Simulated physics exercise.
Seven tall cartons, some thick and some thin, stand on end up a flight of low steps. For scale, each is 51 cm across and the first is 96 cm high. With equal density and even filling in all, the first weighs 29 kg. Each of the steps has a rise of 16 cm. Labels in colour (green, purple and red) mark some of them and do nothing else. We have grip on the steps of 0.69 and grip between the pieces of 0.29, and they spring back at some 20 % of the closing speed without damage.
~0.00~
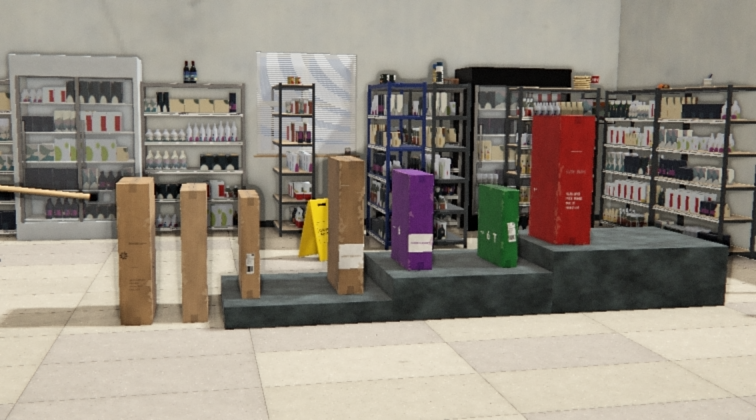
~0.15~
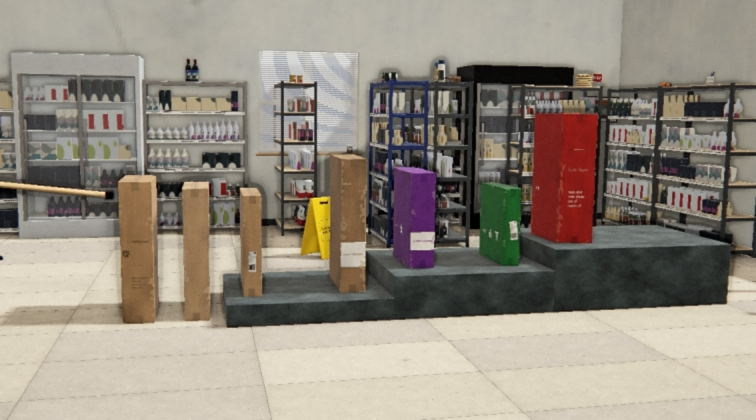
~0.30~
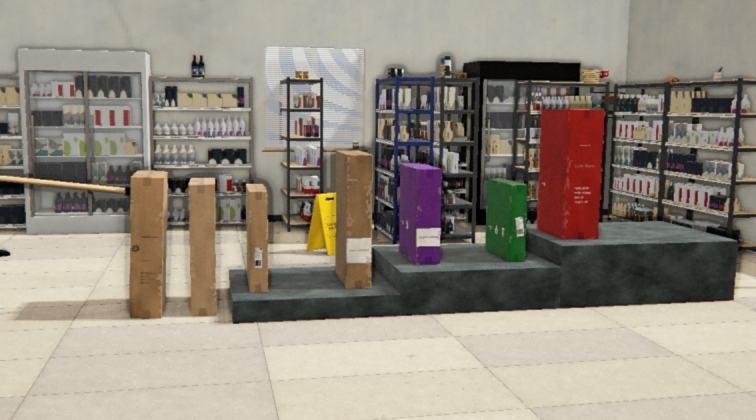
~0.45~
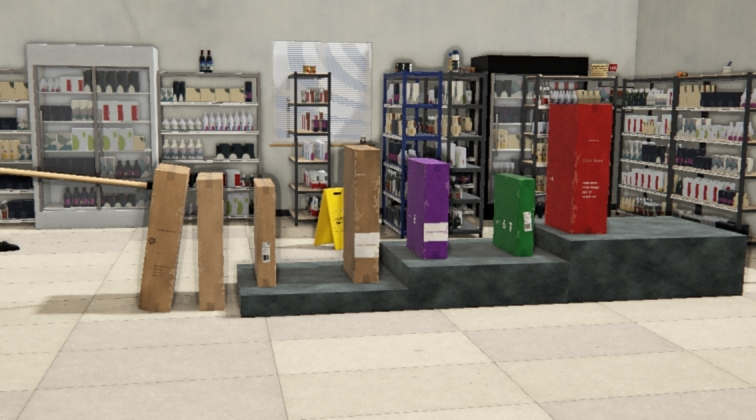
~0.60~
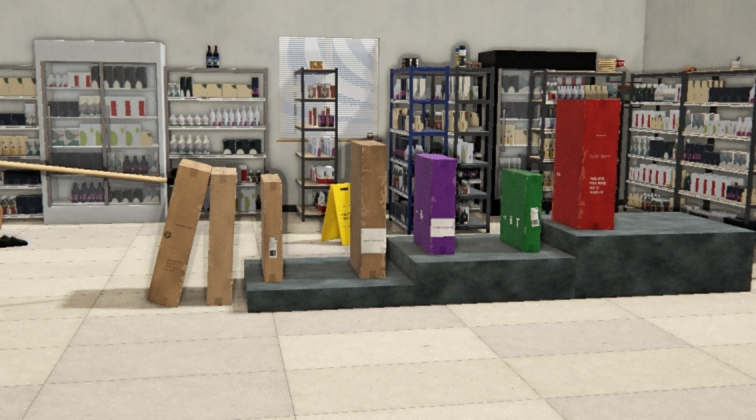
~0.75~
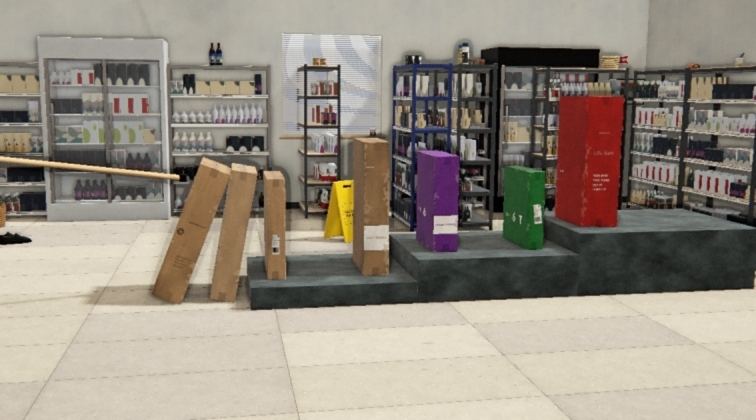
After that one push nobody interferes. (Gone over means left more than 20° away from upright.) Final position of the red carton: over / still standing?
Oh, that one makes it.
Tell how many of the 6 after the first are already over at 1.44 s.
By then the count is 2.
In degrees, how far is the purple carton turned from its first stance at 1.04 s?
My estimate is close to 0°.
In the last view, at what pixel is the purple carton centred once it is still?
At about (485, 218).
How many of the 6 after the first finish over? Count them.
Count: 5.
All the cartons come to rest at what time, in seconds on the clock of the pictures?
Close to 3.5 seconds.
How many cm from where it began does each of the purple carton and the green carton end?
Purple shifts close to 40 cm and green close to 20 cm.
Around 1.04 s, 1 of the 6 other cartons over; red carton unmoved.
Around 1.44 s, 2 of the 6 other cartons over; red carton unmoved.
Around 2.04 s, 4 of the 6 other cartons over; red carton unmoved; purple carton tipped 62°.
Finally (3.5 s), 5 of the 6 other cartons over; red carton unmoved; purple carton tipped 71°; green carton tipped 34°. One left standing. Seen by the last camera, middles, red carton near (590, 160), purple carton near (485, 218).
